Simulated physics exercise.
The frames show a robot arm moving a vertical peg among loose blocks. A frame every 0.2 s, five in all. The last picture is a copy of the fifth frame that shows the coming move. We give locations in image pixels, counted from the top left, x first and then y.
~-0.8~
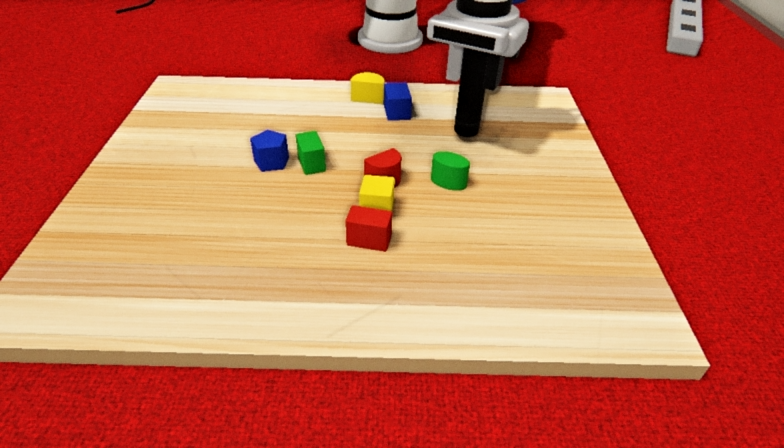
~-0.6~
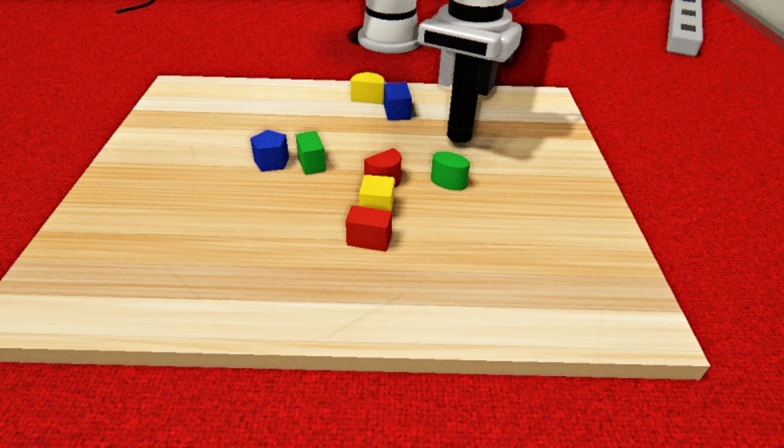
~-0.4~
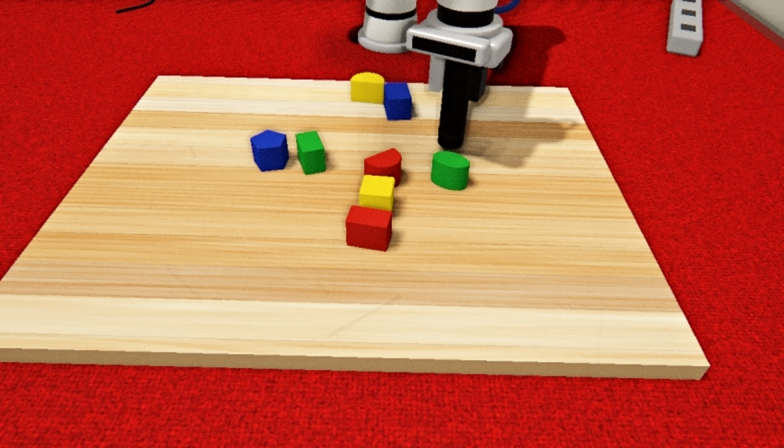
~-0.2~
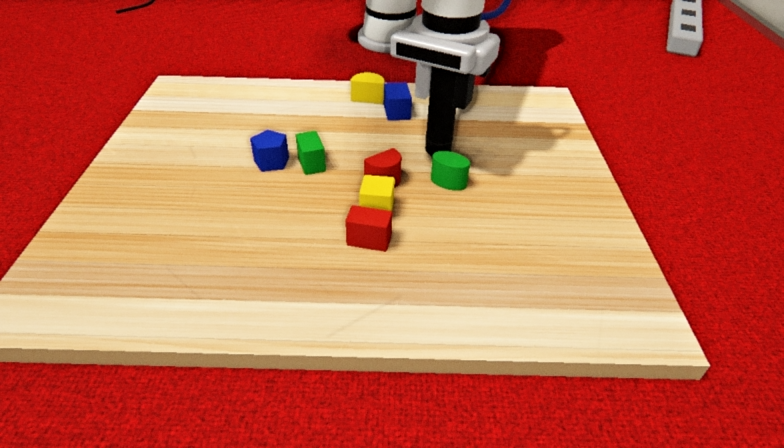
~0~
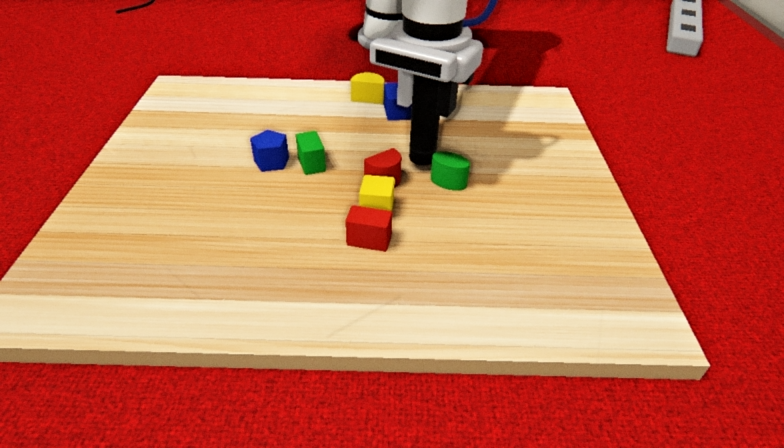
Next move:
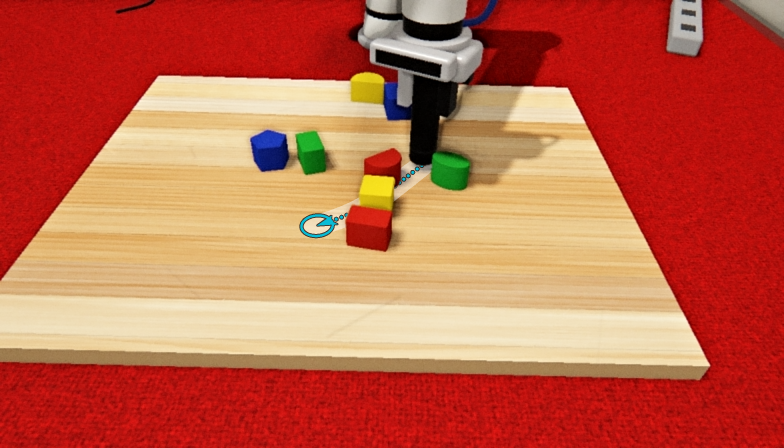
To begin with, a robot arm holds a dark vertical peg behind a green oval block on a wooden board scattered with red, yellow, blue and green blocks. The peg then moves steadily left and nearer the viewer, ending between the green oval and red D-shaped block, while the blocks stay still.
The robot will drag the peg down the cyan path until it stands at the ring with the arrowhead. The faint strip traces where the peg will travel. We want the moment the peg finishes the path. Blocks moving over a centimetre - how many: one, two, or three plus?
I'm going with three or more.
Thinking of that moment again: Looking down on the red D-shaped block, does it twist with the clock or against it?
From the top, the block rotates clockwise.
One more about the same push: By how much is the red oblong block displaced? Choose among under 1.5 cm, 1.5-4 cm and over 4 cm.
From 1.5 to 4 cm.
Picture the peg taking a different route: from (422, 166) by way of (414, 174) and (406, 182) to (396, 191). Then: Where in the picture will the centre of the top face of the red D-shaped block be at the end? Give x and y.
It will likely be found at (362, 166).
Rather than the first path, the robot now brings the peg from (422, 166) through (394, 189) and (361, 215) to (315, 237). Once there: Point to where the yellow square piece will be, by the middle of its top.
The spot you're after is about (337, 229) in the image.
The drawn path runs from (422, 166) over (379, 198) to (317, 226).
The first path, step by step. One third of the way, peg at (395, 180); red D-shaped block at (362, 166), turned 25° clockwise.
Two thirds of the way, peg at (361, 202); red oblong block at (367, 224), turned 20° anticlockwise; yellow square piece at (358, 205), turned 15° anticlockwise; red D-shaped block at (333, 171), turned 80° clockwise.
At the end, peg at (317, 218); red oblong block at (368, 230), turned 40° anticlockwise; yellow square piece at (349, 213), turned 35° anticlockwise; red D-shaped block at (333, 171), turned 80° clockwise; green oval block not moved.
